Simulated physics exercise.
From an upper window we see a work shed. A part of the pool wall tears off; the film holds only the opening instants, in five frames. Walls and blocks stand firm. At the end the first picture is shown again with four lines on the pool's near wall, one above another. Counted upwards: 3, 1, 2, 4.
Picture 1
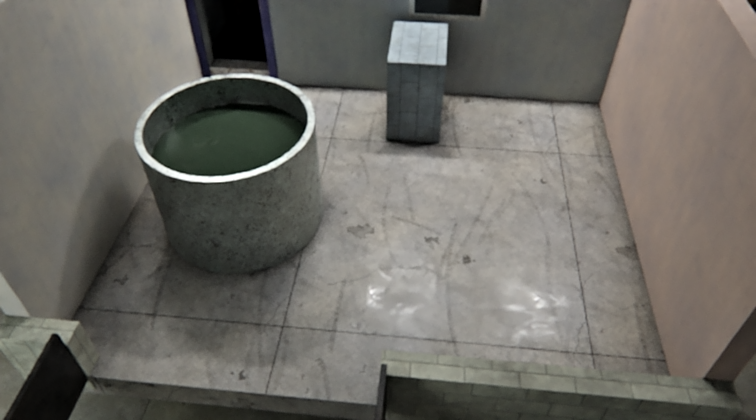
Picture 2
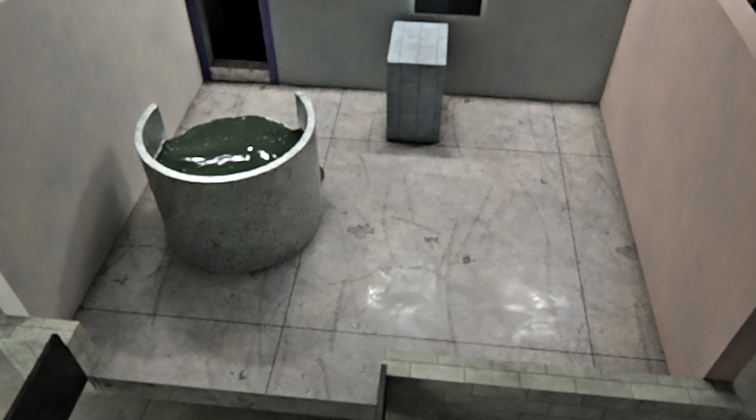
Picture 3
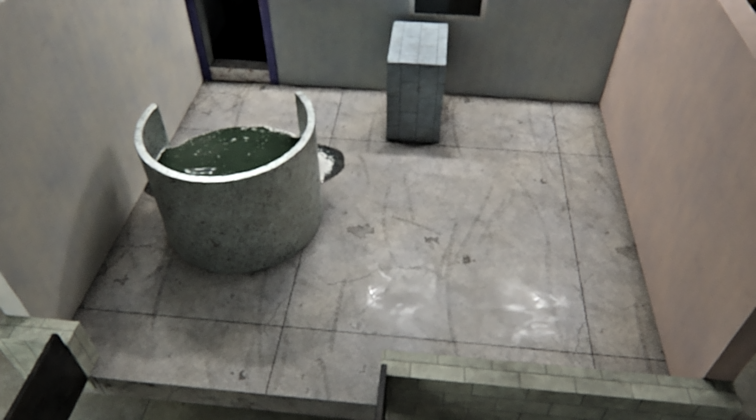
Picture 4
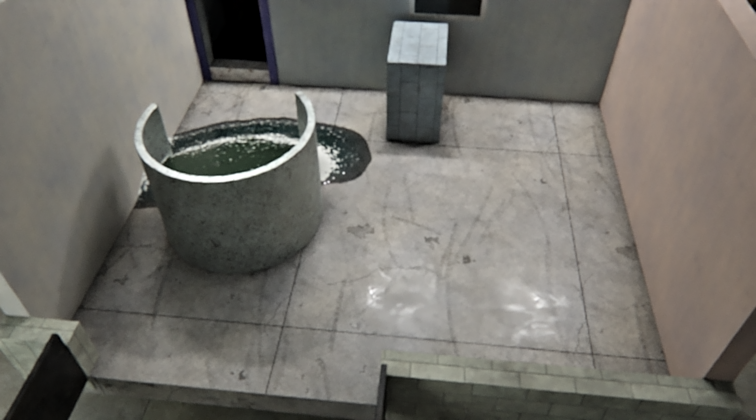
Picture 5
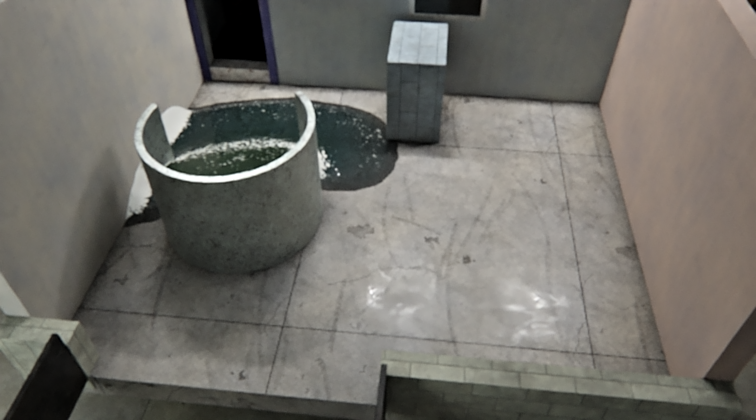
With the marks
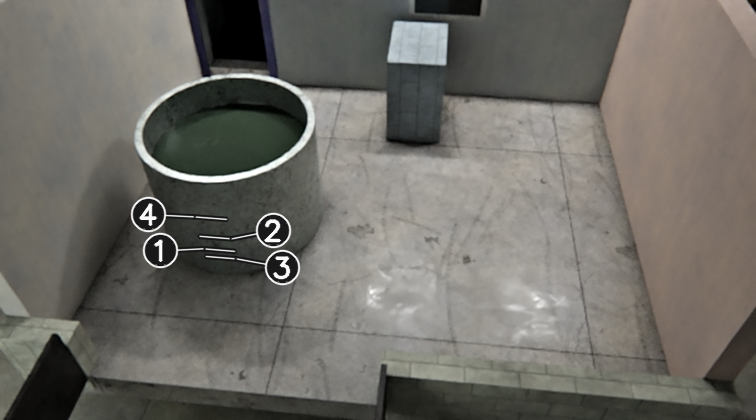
At first, green water rests in a round grey tank on the left of a walled work shed. Then the back section of the tank's wall is gone, and water pours out behind it, spreading a dark puddle across the floor to the left wall and the grey block while the level inside drops.
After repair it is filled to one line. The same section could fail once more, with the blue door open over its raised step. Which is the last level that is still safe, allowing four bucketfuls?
The limit is 1.
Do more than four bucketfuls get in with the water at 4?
Yes.
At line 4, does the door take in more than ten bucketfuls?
Yes, it does.
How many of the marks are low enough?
Two of them.
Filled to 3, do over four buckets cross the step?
No, that is safe.
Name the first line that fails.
That is line 2.
On the marked copy, 1 at (219, 250); 2 at (215, 237); 3 at (221, 257); 4 at (210, 218); from the bottom up 3, 1, 2, 4.
For line 1, a bucket or two gets in.
For line 2, about 9 bucketfuls get in.
For line 3, nothing gets over.
For line 4, dozens of bucketfuls pour in.
